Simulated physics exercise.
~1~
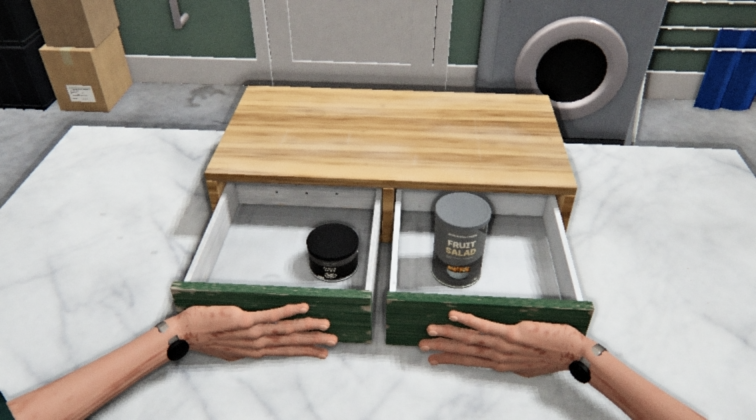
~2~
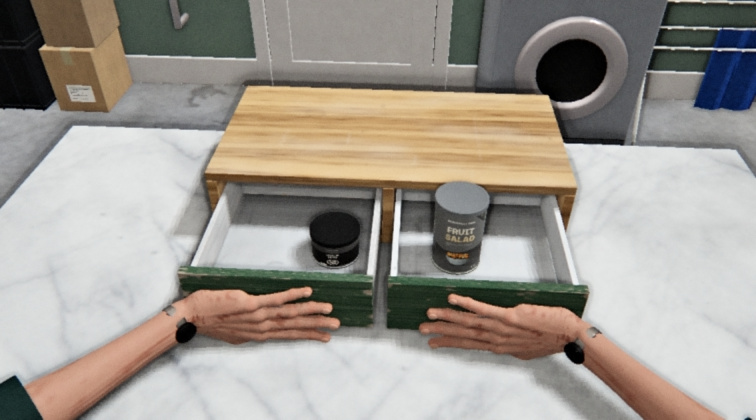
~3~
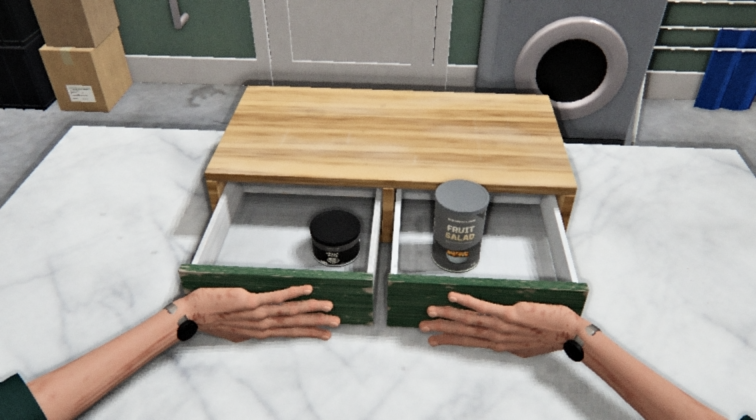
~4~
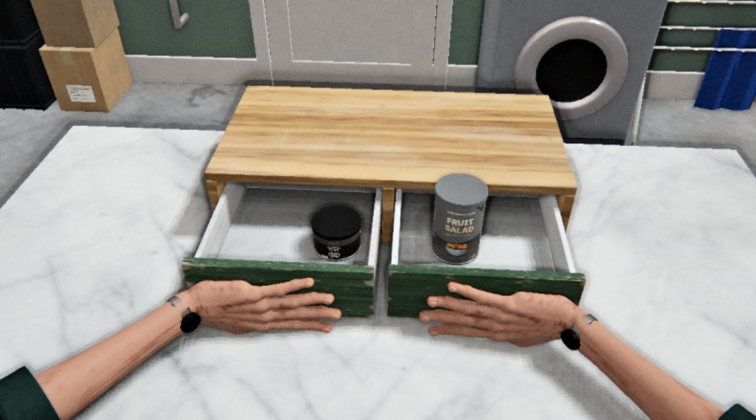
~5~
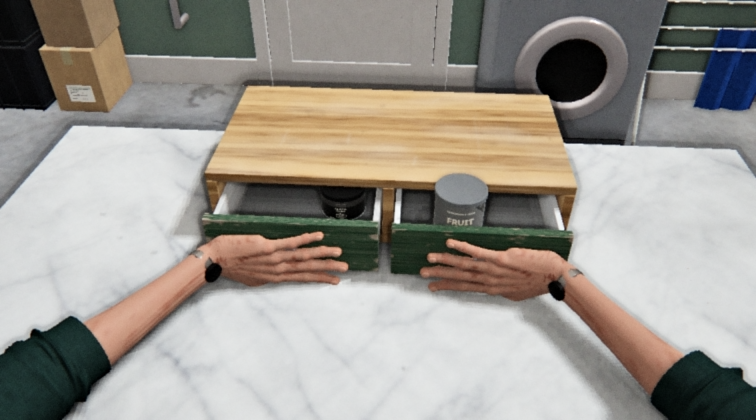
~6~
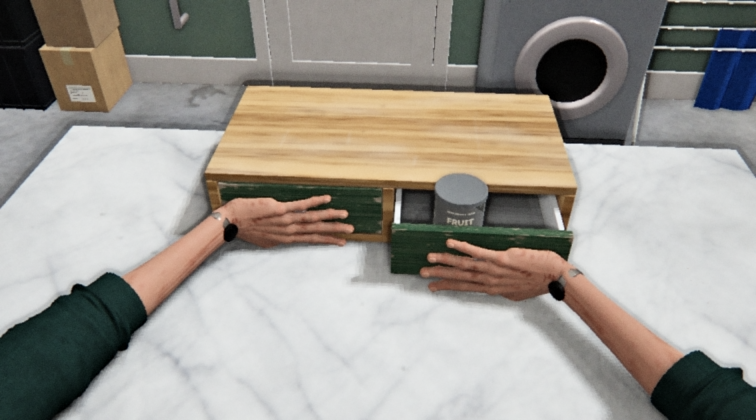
On a marble table, two hands push green drawers; the left closes, the right stays partly open.
